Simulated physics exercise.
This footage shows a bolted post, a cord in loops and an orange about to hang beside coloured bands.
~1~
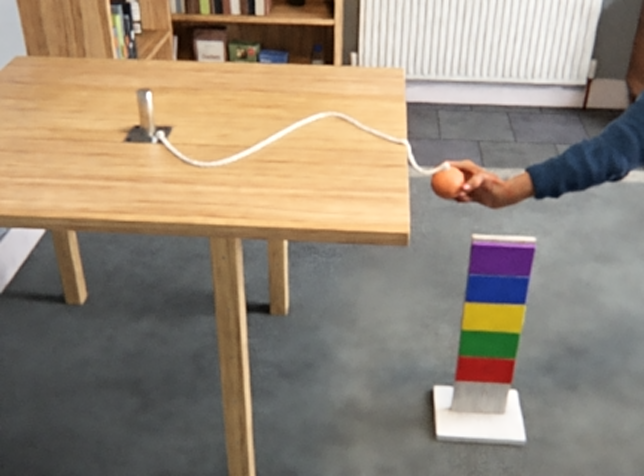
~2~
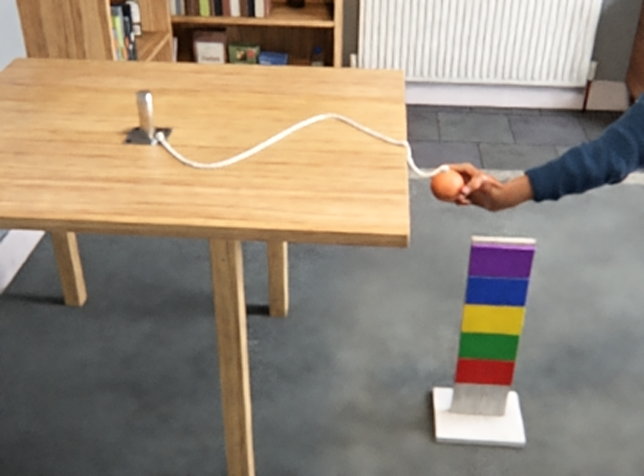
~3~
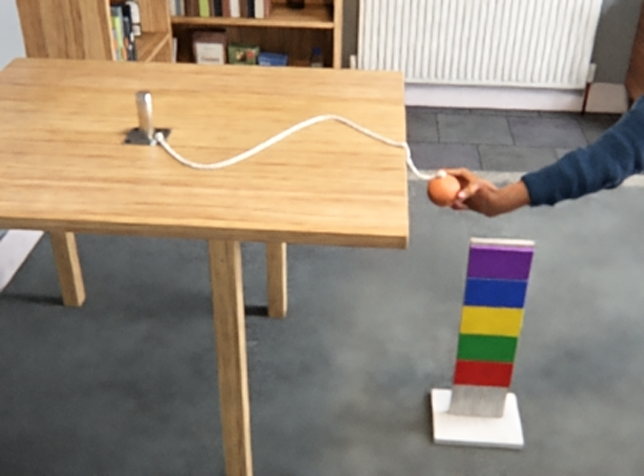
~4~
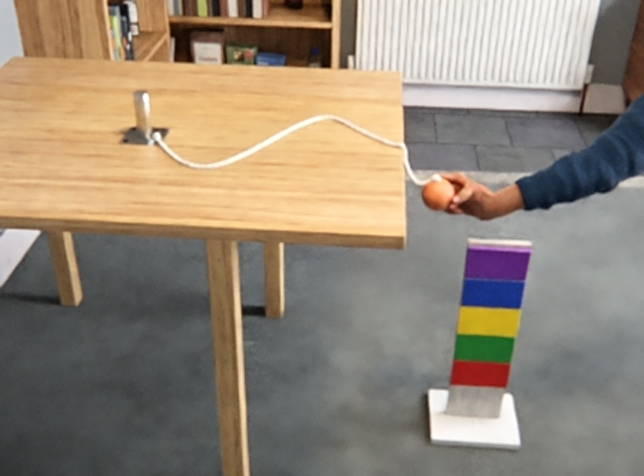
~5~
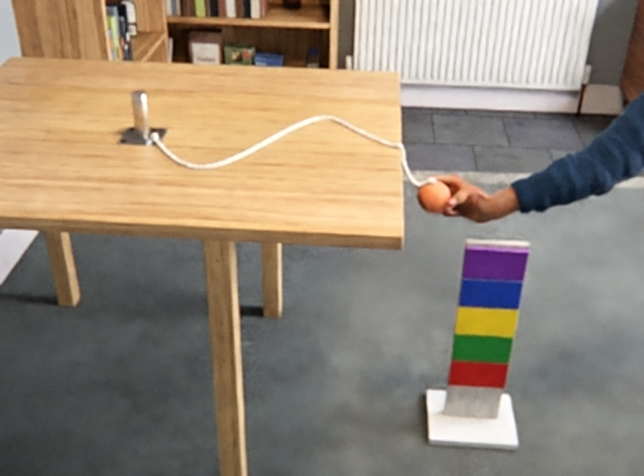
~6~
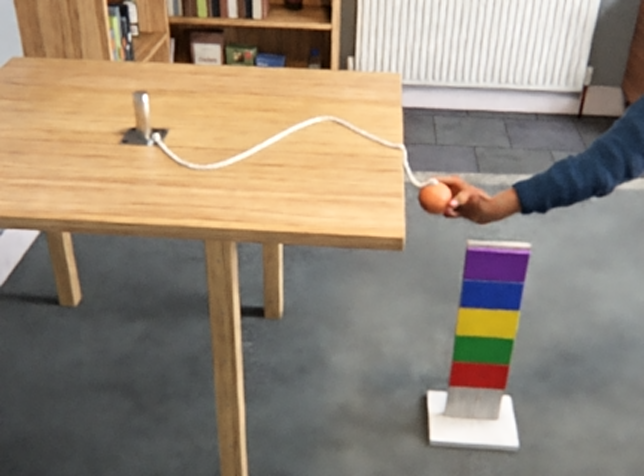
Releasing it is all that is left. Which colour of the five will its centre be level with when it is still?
Its centre will be level with yellow.
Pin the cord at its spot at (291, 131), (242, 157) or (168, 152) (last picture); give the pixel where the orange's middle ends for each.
The three spots are (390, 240), (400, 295) and (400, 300), in that order.
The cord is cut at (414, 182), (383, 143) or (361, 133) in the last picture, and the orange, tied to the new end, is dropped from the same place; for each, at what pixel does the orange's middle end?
Near (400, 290), (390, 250) and (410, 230).
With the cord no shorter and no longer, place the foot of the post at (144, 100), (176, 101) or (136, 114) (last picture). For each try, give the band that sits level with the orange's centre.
In turn, blue, then yellow, then blue.
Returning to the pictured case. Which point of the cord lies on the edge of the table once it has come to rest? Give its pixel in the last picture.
Near pixel (315, 121).
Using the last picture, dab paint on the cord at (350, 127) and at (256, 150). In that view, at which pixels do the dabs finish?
The first at (402, 199), the second at (308, 148).
Soon after, orange near (361, 302); level with blue.
Then, orange near (406, 313); level with yellow.
At rest, orange near (396, 319); level with yellow. The cord holds its middle at yellow.
